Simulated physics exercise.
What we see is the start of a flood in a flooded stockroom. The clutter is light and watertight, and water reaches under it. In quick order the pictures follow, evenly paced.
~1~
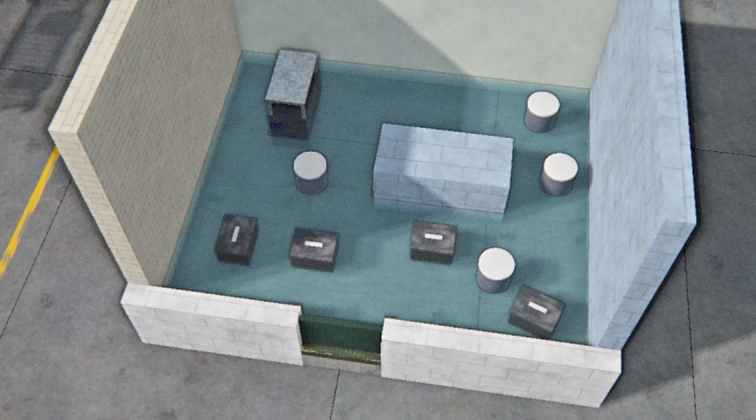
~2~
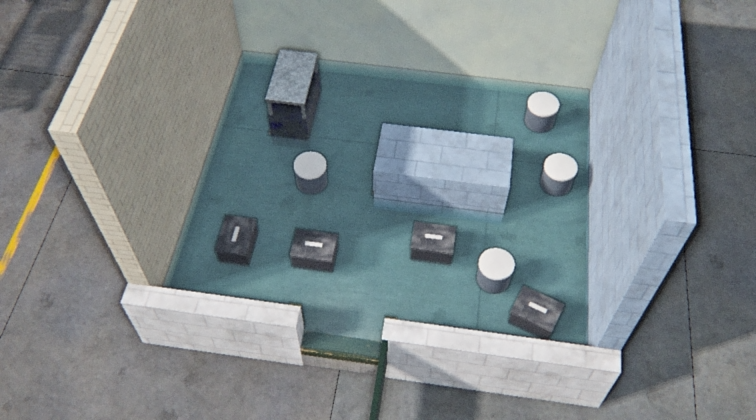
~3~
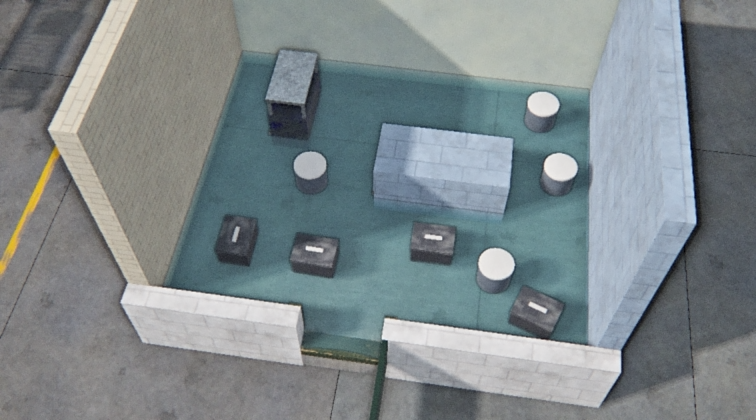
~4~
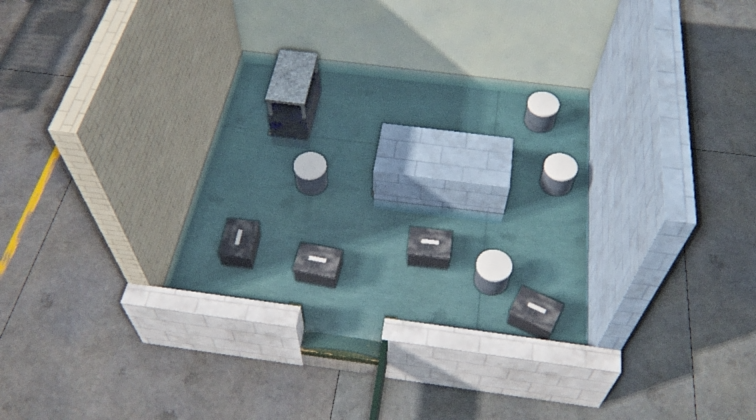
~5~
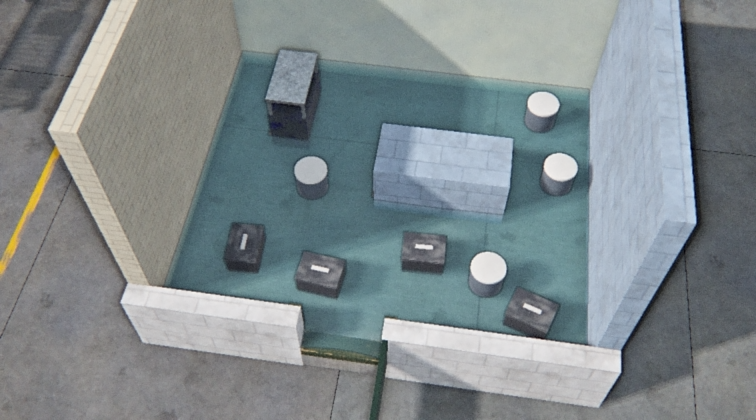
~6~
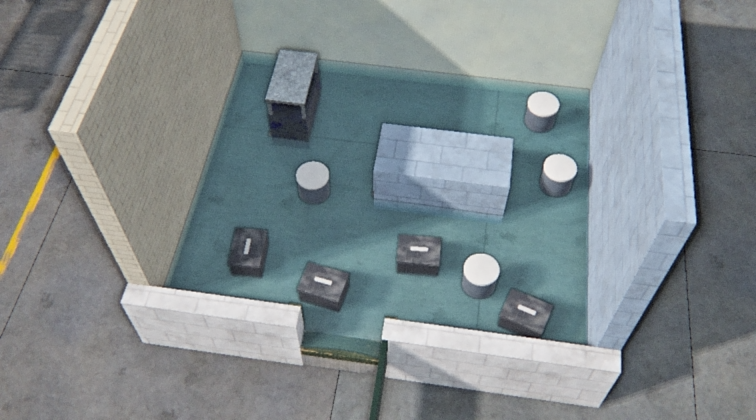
Dark boxes and pale round drums crept slowly across a wet, greenish floor in an open-topped walled room, mostly toward the front gap, after the green gate there swung outward; the big central block stayed put.
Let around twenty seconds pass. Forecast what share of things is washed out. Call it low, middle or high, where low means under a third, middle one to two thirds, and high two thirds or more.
High.
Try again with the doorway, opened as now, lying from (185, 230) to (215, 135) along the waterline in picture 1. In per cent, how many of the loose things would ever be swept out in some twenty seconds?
I'd put it at 50 %.
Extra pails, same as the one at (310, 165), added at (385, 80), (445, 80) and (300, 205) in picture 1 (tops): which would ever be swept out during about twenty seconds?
First one does not escape, second one does not escape, third one makes it out.
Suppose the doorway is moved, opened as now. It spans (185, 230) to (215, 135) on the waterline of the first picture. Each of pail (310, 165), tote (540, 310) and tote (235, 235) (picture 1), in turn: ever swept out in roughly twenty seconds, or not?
First escapes, second never leaves, third escapes.
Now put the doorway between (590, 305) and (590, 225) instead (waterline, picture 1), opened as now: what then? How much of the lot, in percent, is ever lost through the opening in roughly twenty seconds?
I'd call it 90 per cent.
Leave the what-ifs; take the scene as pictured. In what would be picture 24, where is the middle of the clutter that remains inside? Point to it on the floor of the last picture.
The average lands at about (469, 258).
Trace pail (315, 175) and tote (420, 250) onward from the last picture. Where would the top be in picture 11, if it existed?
Expect them at roughly (309, 203) and roughly (396, 275).
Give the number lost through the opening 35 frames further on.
That makes 6.
A moment on, 1 of 8 are out; 7 afloat.
Next, 4 of 8 are out; 4 afloat.
Later, 6 of 8 are out; 2 afloat.
In the end, 6 of 8 are out; 2 afloat.
